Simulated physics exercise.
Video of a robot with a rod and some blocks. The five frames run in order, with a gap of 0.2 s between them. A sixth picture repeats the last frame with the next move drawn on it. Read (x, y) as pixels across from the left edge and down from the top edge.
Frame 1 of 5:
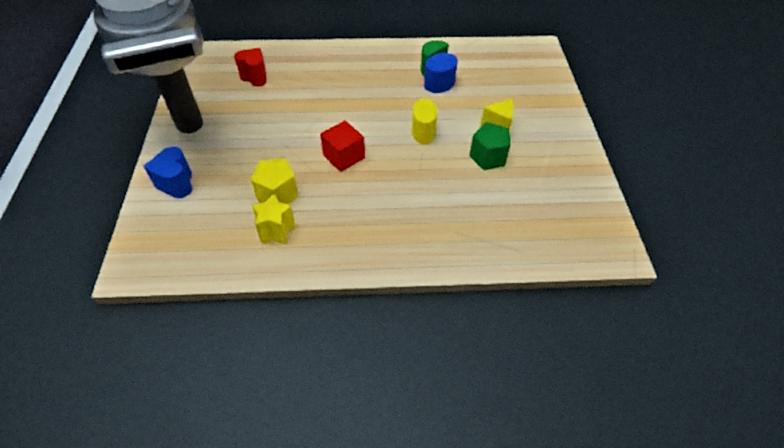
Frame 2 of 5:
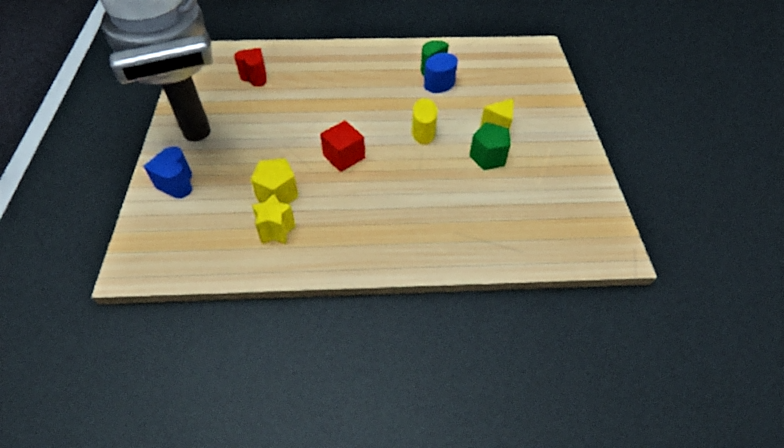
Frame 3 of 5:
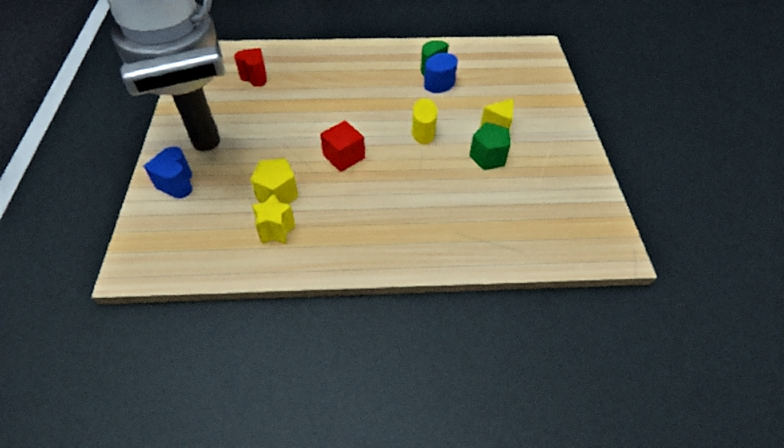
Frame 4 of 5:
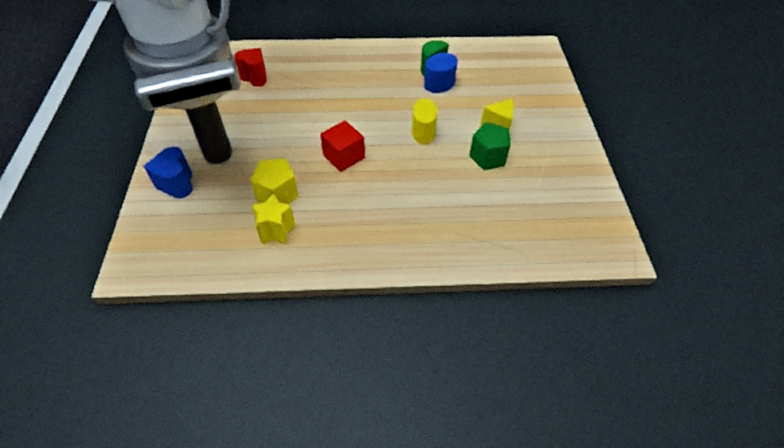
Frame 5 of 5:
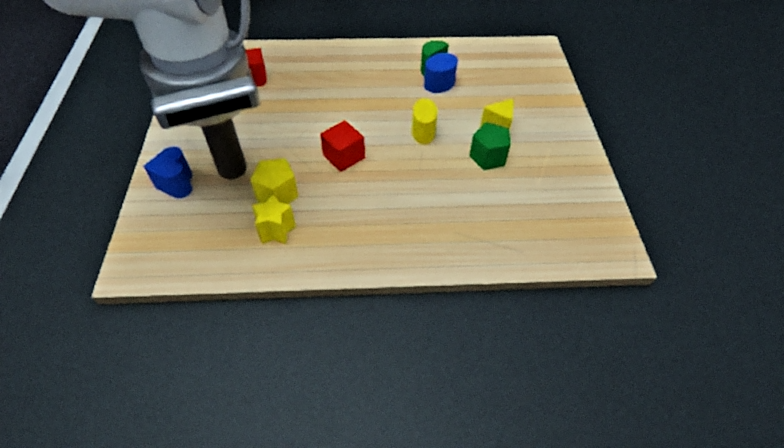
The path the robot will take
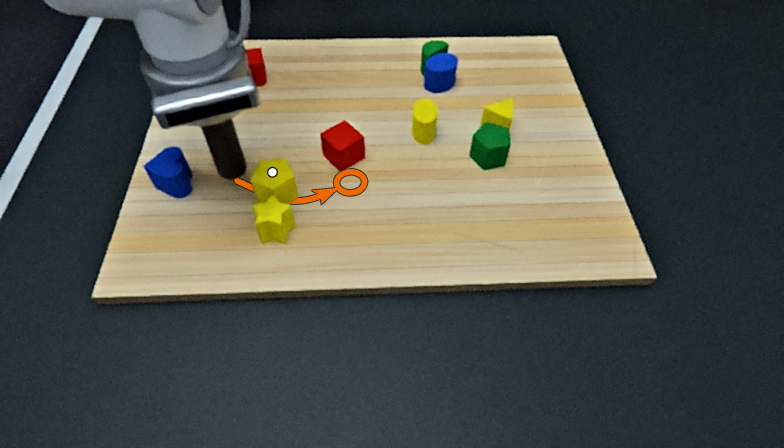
At first, a robot arm holds a dark rod over the upper left of a wooden board scattered with red, blue, green and yellow blocks. The rod then moves steadily down and to the right, passing into the space between the blue heart and the yellow pentagon, while the blocks stay still.
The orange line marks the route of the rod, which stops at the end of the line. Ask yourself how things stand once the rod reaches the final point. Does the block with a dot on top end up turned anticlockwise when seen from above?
In short: No.
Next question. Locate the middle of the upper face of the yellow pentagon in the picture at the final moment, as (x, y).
Expect it around (355, 188).
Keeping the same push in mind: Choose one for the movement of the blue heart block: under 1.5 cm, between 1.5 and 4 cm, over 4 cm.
It gets moved under 1.5 cm.
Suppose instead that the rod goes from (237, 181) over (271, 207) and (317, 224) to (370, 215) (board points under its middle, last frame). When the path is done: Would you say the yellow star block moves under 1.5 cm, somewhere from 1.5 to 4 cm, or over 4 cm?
From 1.5 to 4 cm.
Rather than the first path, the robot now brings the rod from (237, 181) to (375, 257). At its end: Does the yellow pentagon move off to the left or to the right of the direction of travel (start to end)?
It moves over to the left.
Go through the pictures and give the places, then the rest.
Tip of the rod at (190, 125), middles of tops, blue heart block at (166, 162), yellow pentagon at (272, 172), red square piece at (342, 135), in the first frame.
Rod at (198, 133), nothing pushed, in the second frame.
Rod at (207, 143), nothing pushed, in the third frame.
Rod at (219, 155), nothing pushed, in the fourth frame.
Rod at (233, 170), blue heart block at (166, 162), yellow pentagon at (272, 172), red square piece at (342, 135), in the fifth frame.
The line goes from (237, 181) by way of (271, 196) and (313, 199) to (351, 182); the dot is on the yellow pentagon.
The first path, step by step. One third of the way, rod at (269, 186); yellow pentagon at (299, 181).
Two thirds of the way, rod at (312, 188); yellow pentagon at (339, 189), turned 20° clockwise.
At the end, rod at (350, 171); blue heart block unmoved; yellow pentagon at (355, 188), turned 55° clockwise; red square piece unmoved.
